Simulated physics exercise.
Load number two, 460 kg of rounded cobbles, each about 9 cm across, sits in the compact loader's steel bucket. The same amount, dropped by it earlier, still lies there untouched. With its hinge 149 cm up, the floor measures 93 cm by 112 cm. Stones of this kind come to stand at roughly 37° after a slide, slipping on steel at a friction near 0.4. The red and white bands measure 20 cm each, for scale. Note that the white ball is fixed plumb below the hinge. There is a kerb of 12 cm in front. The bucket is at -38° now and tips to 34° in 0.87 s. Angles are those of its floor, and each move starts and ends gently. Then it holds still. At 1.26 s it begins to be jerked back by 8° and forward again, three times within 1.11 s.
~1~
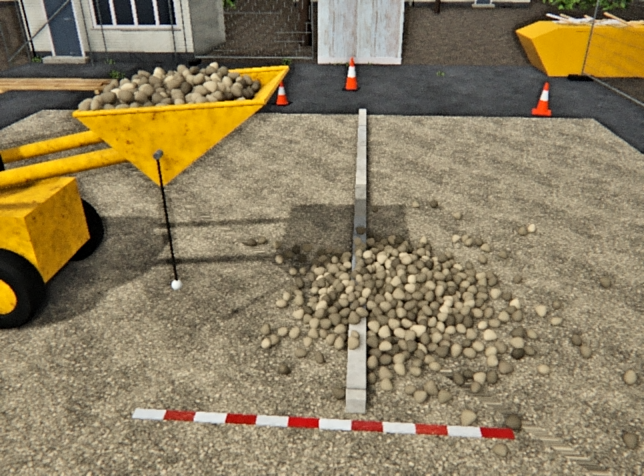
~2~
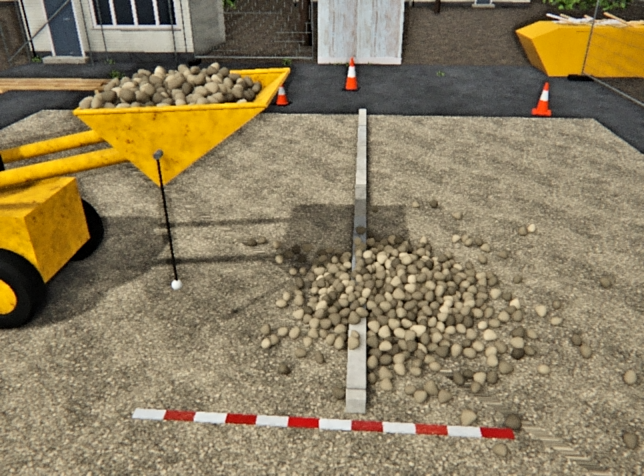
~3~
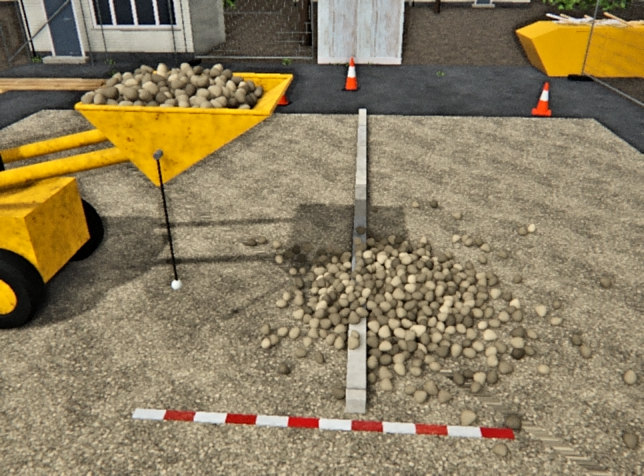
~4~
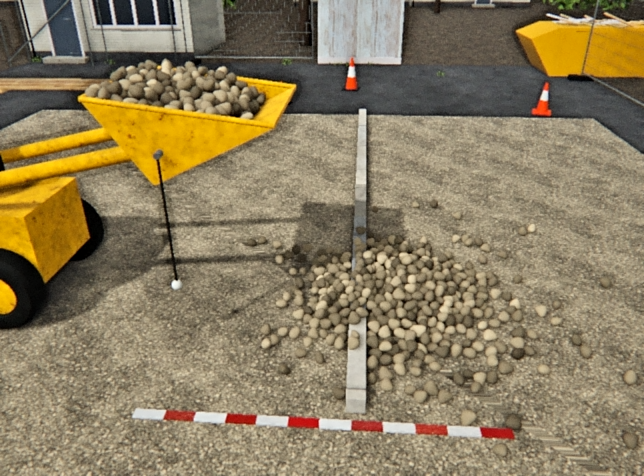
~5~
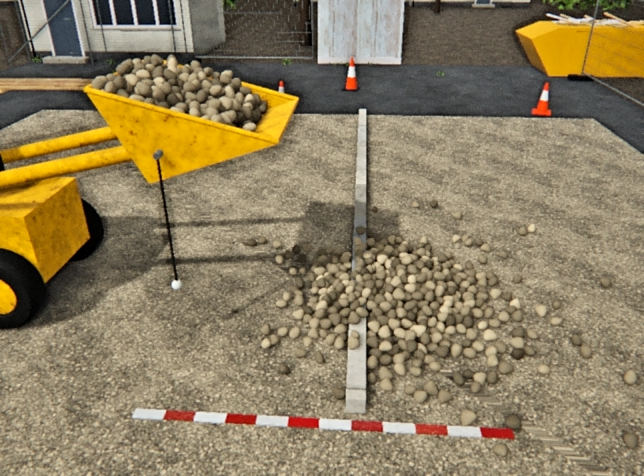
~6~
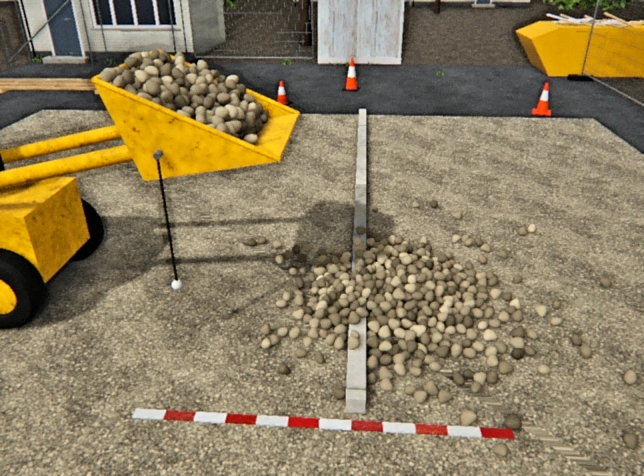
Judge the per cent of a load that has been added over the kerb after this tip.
The added amount is roughly 27 per cent of a load.
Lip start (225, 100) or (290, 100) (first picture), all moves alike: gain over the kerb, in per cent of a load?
About 10 and 45 per cent.
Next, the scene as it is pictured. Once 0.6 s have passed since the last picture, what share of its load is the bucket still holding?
It keeps some 80 percent of its load.
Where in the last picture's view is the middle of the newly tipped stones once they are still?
The centre sits about (335, 285).
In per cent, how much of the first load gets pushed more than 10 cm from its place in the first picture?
Close to 5 per cent.
Then, 0.3 s after the last picture the floor is at 23°; in per cent of one load, 100 in the bucket, 25 on this side of the kerb, 75 over the kerb; the foremost stones are at (579, 310).
Then, 0.6 s after the last picture the floor is at 34°; in per cent of one load, 79 in the bucket, 46 on this side of the kerb, 75 over the kerb; the foremost stones are at (579, 310).
Then, 2.4 s after the last picture the floor is at 34°; in per cent of one load, 0 in the bucket, 97 on this side of the kerb, 103 over the kerb; the foremost stones are at (579, 310).
Then, 5.1 s after the last picture the floor is at 34°; in per cent of one load, 0 in the bucket, 97 on this side of the kerb, 103 over the kerb; the foremost stones are at (579, 310). Net gain over the kerb, 27.
